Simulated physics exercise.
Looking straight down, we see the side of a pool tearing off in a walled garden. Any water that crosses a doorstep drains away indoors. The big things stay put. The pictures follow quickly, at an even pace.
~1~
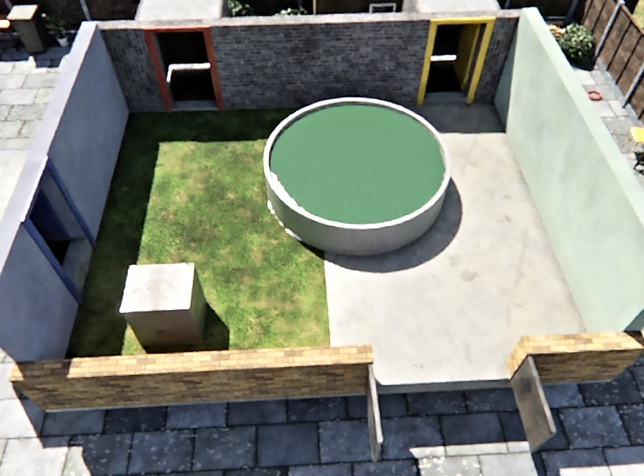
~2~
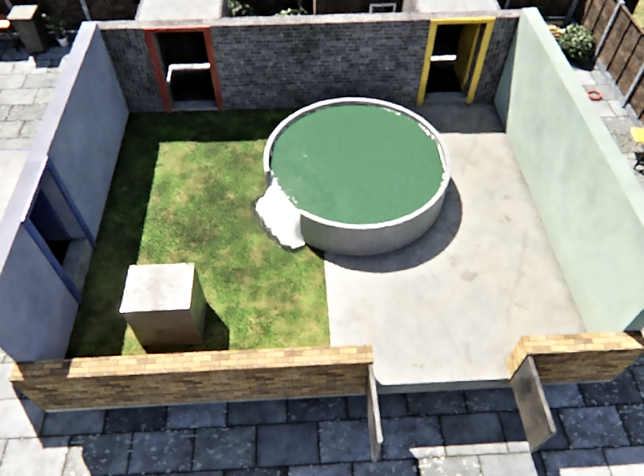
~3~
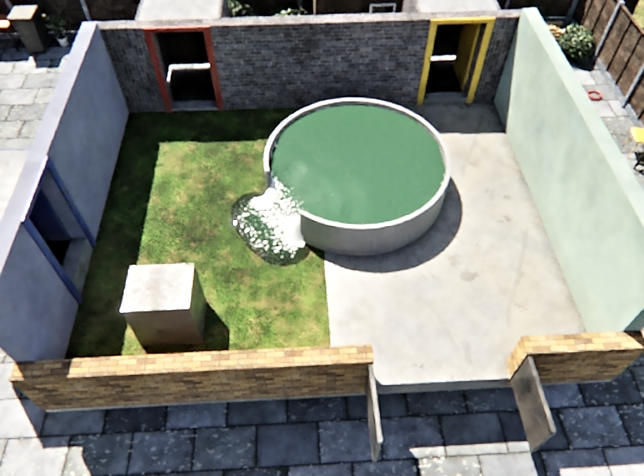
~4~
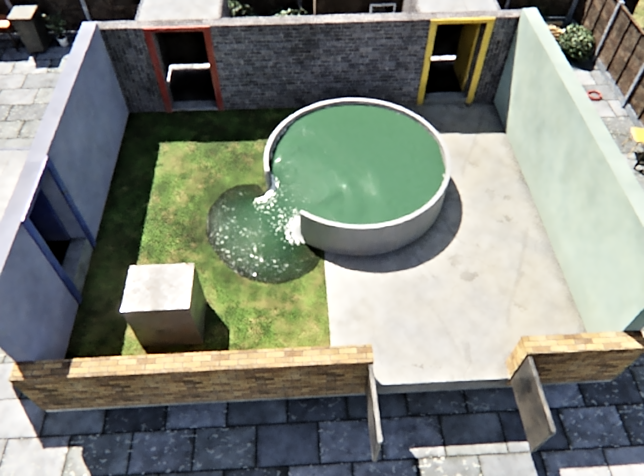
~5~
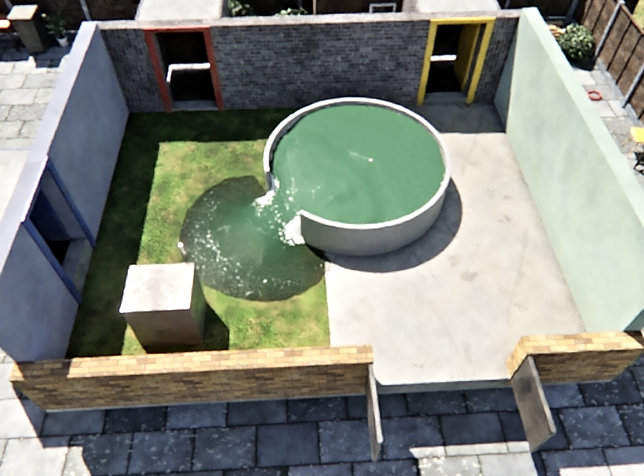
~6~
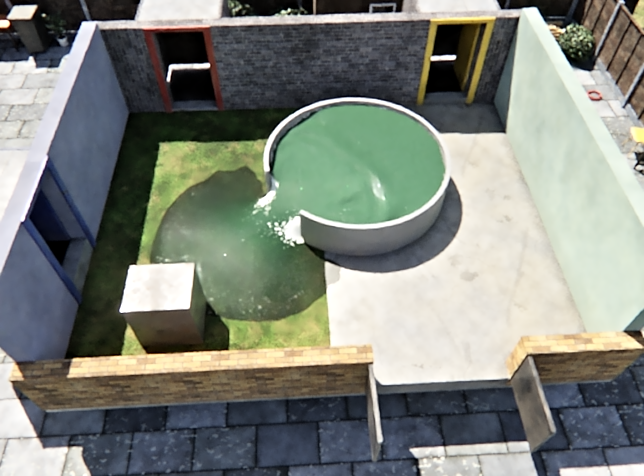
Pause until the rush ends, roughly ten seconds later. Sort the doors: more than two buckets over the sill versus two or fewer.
Sorted by door: Red door - more than two; yellow door - two or fewer; blue door - two or fewer.
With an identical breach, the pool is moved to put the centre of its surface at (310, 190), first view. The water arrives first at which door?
In my view it is the blue-painted one.
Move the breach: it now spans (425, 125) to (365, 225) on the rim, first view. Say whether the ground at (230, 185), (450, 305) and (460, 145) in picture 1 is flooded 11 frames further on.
Going through them one by one, I'd say high and dry, then waterlogged, then waterlogged.
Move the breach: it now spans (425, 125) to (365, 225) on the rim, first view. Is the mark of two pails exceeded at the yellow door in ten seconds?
Well, the yellow door simply overshoots.
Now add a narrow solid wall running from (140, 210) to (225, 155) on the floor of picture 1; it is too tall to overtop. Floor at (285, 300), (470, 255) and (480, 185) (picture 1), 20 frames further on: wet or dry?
Submerged; untouched; untouched.
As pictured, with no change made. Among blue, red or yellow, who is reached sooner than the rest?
The door marked blue.
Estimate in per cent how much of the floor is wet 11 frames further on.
About 35 %.
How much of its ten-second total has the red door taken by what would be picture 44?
That comes out to 15 per cent by my count.
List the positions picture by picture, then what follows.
The first picture shows still water in the round tank at (357, 160).
In the second picture, the front is at (298, 248), out from the gap at (282, 212).
In the third picture, water pours out at (282, 213) and has run to (291, 260).
In the fourth picture, water pours out at (282, 214) and has run to (229, 263).
In the fifth picture, the front is at a hidden place, out from the gap at (282, 213).
In the sixth picture, the front is at a hidden place, out from the gap at (282, 213).
A moment on, water covers 25 % of the floor; the red door not reached, the yellow door not reached, the blue door not reached.
Next, water covers 35 % of the floor; the red door not reached, the yellow door not reached, the blue door wet at the sill, nothing in.
Then, water covers 45 % of the floor; the red door not reached, the yellow door not reached, the blue door wet at the sill, nothing in.
Later, water covers 75 % of the floor; the red door under two buckets in, the yellow door not reached, the blue door wet at the sill, nothing in.
In the end, water covers 100 % of the floor; the red door over two buckets in, the yellow door wet at the sill, nothing in, the blue door wet at the sill, nothing in.
